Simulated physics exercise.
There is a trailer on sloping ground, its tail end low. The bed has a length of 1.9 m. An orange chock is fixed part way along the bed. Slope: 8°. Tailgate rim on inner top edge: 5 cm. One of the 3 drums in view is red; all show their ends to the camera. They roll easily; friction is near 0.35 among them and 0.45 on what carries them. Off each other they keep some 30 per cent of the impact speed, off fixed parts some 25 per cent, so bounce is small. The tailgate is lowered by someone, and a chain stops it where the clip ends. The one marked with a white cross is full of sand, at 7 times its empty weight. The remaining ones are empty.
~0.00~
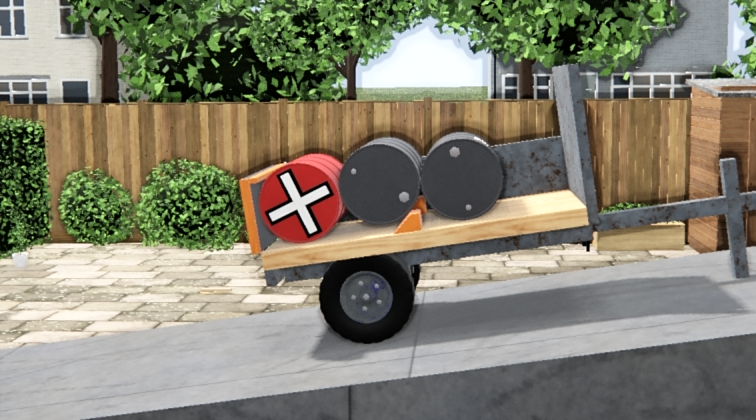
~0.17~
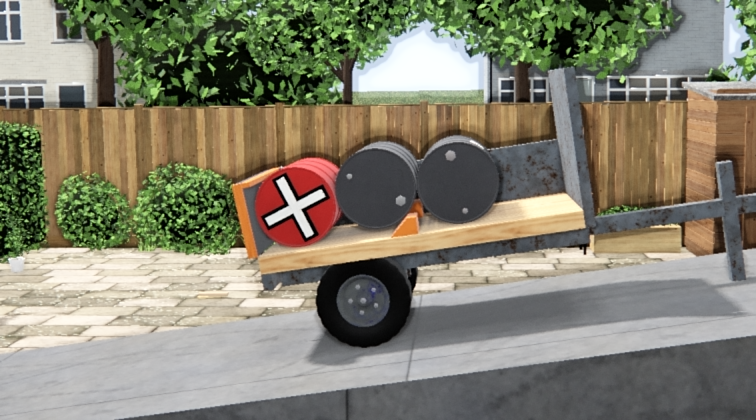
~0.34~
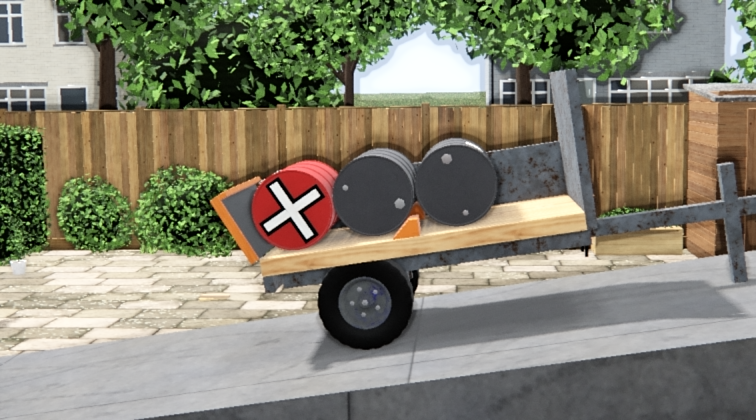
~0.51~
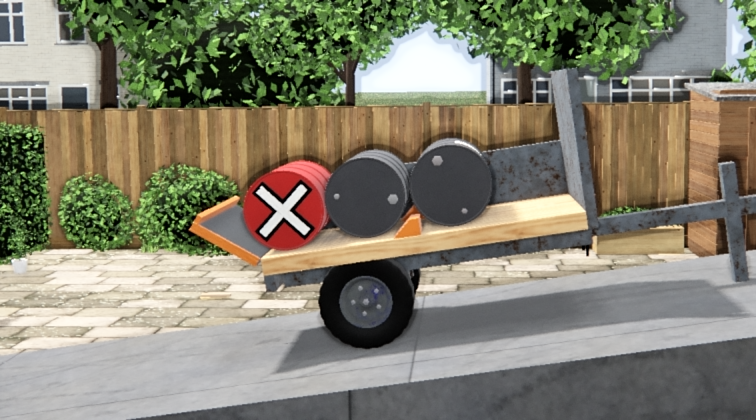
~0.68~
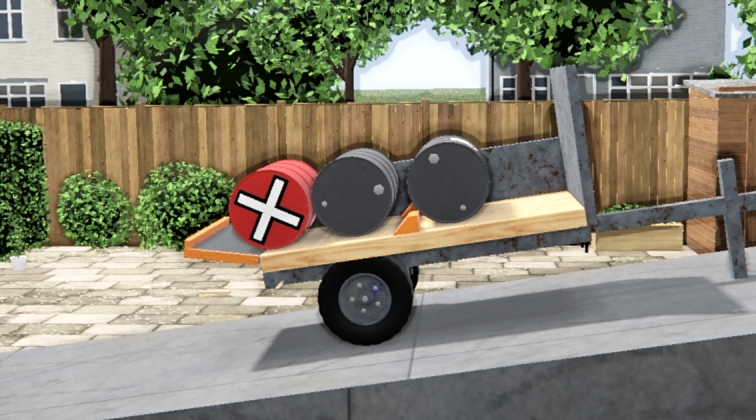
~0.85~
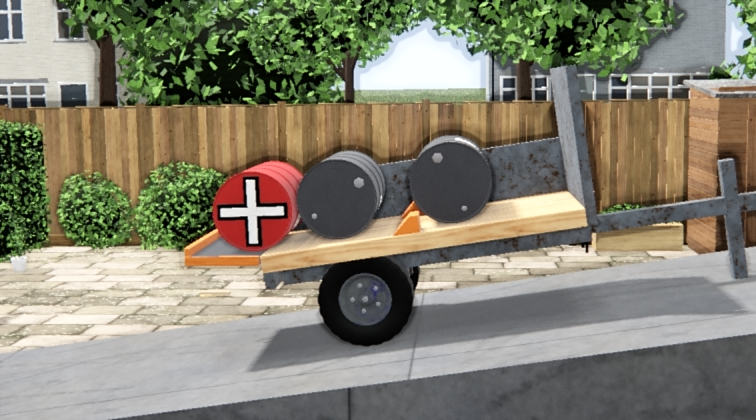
At the start, a red drum marked with a white cross and two dark drums rest on a sloping trailer bed behind a raised orange-edged tailgate. The tailgate swings down to the left, and the red drum rolls left onto it, the middle drum following while the right one shifts only slightly.
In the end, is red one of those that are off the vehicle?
As it turns out, red is retained.
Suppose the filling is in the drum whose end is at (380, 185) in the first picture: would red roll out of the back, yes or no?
Result: Red - yes, it would.
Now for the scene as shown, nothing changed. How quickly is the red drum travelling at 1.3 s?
Estimate: Some 0.1 m/s.
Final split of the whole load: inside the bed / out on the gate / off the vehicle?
That gives 2, then 1, then 0.
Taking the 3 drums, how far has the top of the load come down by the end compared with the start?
About 0 cm.
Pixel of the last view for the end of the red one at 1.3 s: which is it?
Near (215, 209).
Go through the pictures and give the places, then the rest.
In the first picture, red (299, 203); gate 82° above level, tip at (245, 183); white cross at (299, 203).
In the second picture, red (295, 207); gate 79° above level, tip at (237, 188).
In the third picture, red (292, 210); gate 58° above level, tip at (216, 201).
In the fourth picture, red (284, 211); gate 29° above level, tip at (195, 228).
In the fifth picture, red (269, 210); gate 6° above level, tip at (188, 253).
In the sixth picture, red (252, 212); gate 0° below level, tip at (188, 261).
By 1.3 s, red is on the gate, 25 cm past the hinge, rolling left; 0 out so far.
By 1.8 s, red is on the gate, 15 cm past the hinge, rolling right; 0 out so far.
Finally (2.4 s), red is on the gate, 5 cm past the hinge; 0 out so far.
